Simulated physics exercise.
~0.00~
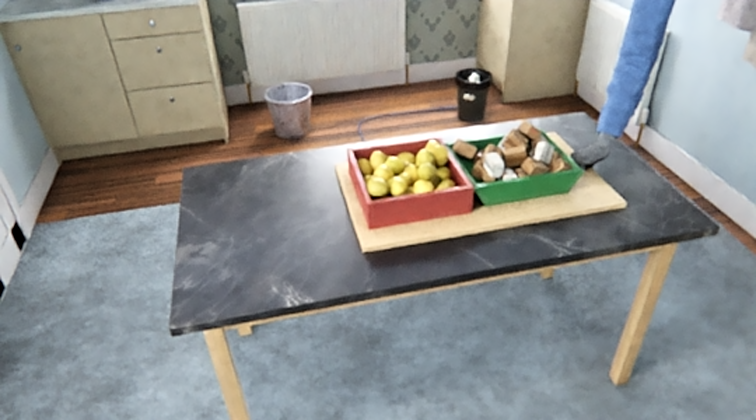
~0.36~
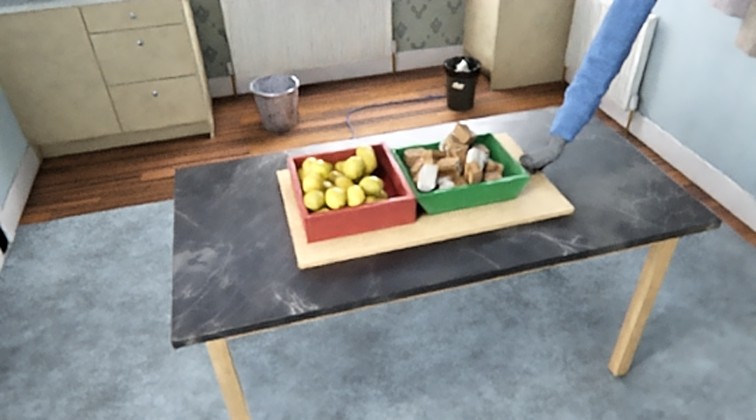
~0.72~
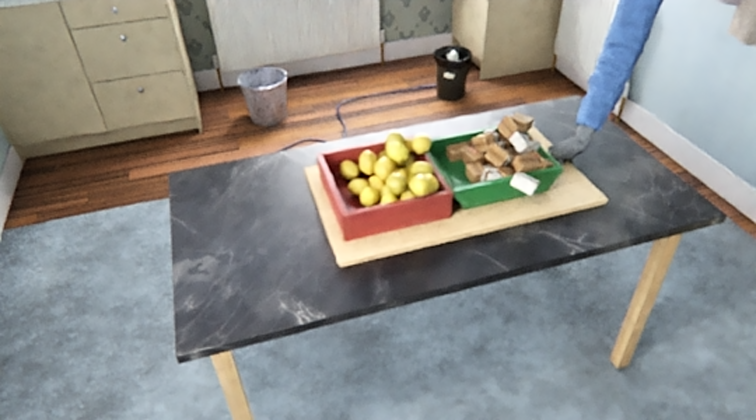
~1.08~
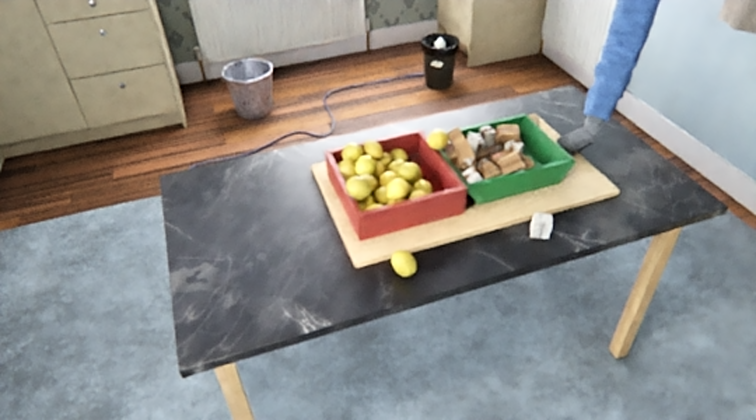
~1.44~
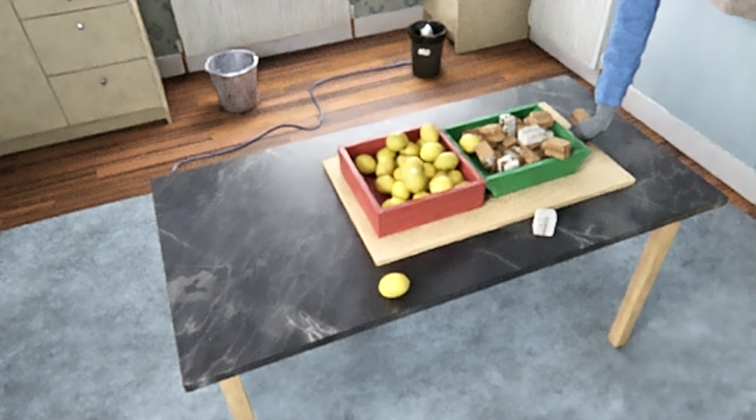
At the start, a red tray heaped with lemons and a green tray piled with little parcels sit side by side on a pale board, on a dark marbled table. A gloved hand at the end of a blue sleeve reaches to the board's right end as it slides left. The board then moves back right, and the heaped lemons and parcels shift. A lemon and a white parcel come out onto the table, while another lemon lands among the parcels. At the end, most of the load remains in the trays, with the lemon and parcel lying in front.
